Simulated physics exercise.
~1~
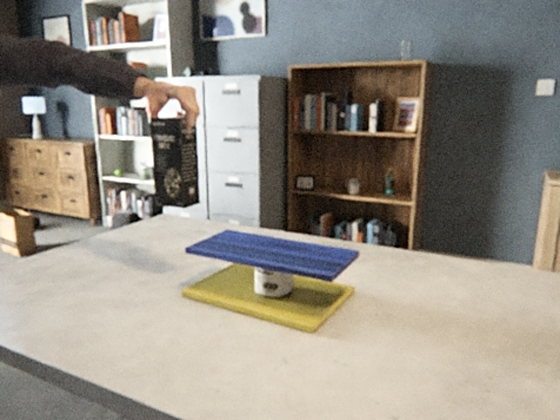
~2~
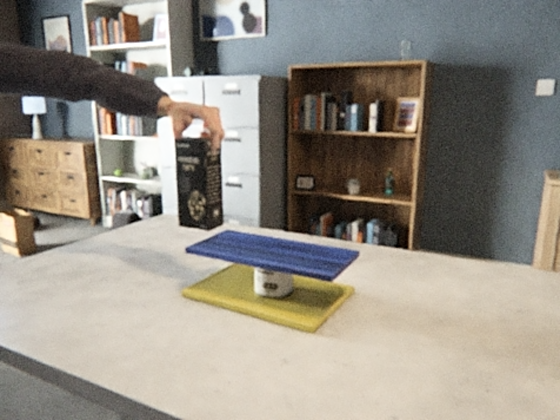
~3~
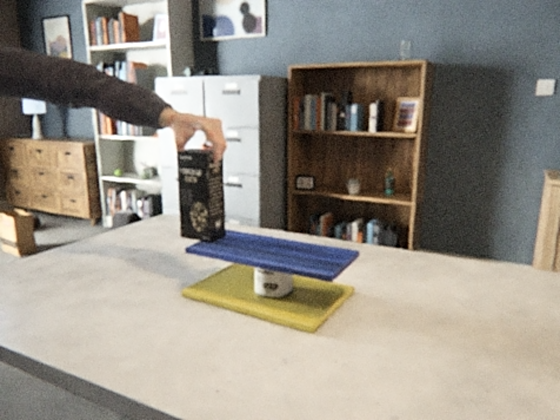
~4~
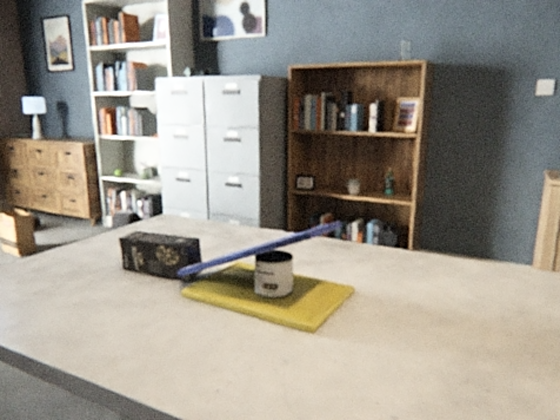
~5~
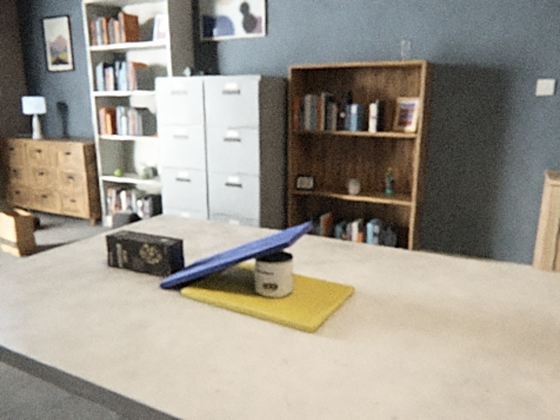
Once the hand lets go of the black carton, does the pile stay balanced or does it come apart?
It comes apart. The blue board tips down to the left and the black carton ends up lying on its side on the table.
A hand reaches in from the left over a pale tabletop, holding a black carton upright, in a room with bookcases and grey cabinets against a blue wall. On the table, seen from slightly above, a blue board lies across a white tin that stands on a yellow tray. The hand moves the carton right and lowers it to the left end of the board. Once the hand is gone, the board is tipped with its left end down, and the carton lies on its side to the left. The board then slips farther left and ends leaning on the tin, which stays on the tray.
